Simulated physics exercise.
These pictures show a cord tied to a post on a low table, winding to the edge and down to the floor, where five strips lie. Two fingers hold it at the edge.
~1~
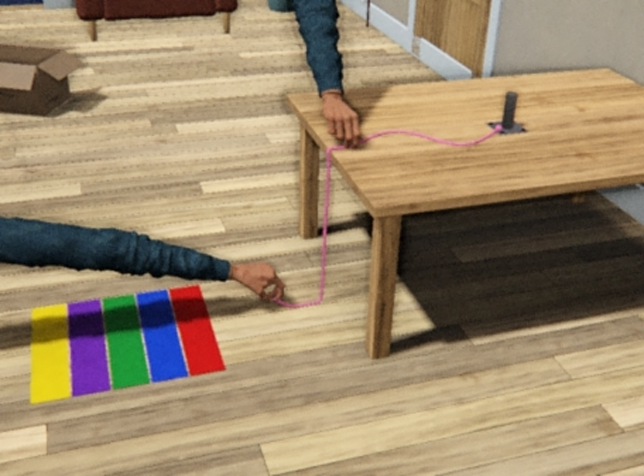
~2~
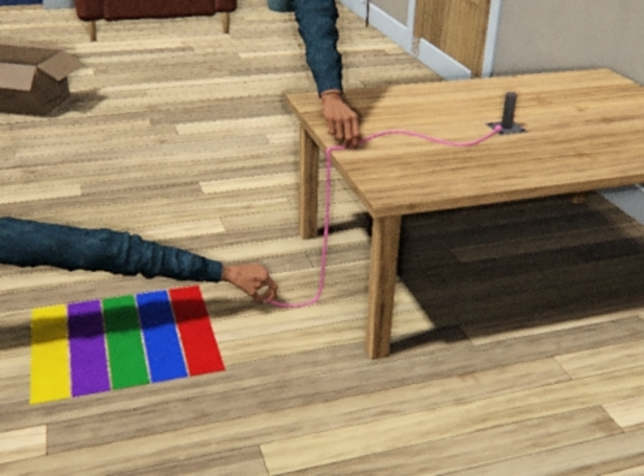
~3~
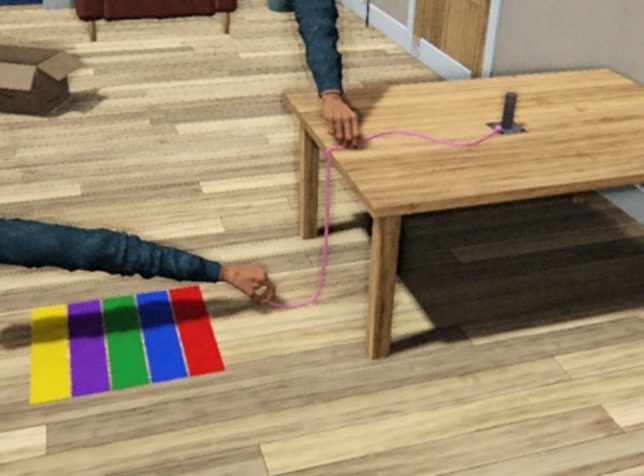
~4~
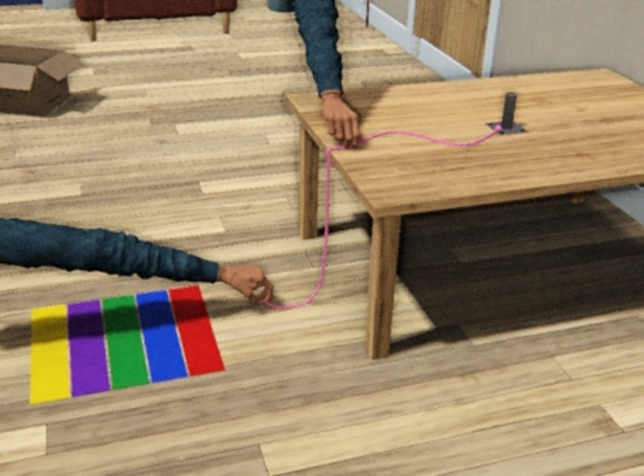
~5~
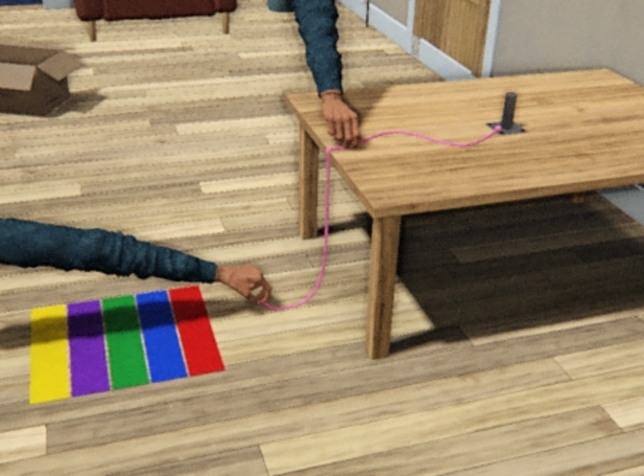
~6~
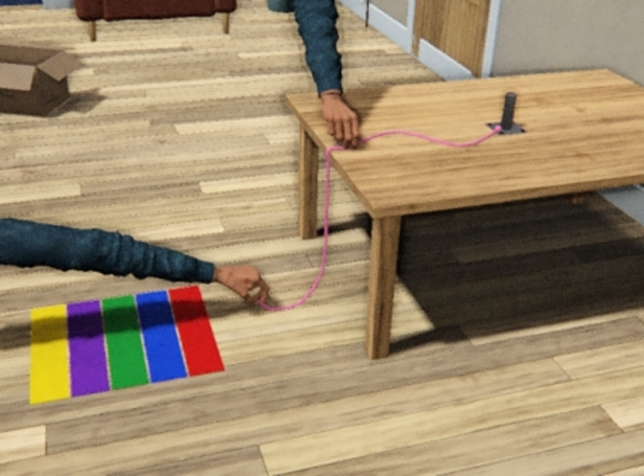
On a wooden floor beside a low table, a hand inches a pink cord slightly left while another holds it at the edge.
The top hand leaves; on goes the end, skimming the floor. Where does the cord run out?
The end stops over the green strip.
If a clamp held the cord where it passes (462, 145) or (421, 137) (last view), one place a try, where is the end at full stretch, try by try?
The places are (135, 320) and (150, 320).
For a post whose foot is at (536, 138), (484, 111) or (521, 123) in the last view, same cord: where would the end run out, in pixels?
In that order: (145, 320), (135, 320) and (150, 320).
Soon after, end near (179, 313); over red.
After that, end near (143, 319); over blue.
At the stop, end near (121, 322); over green. It gets as far as the green strip.
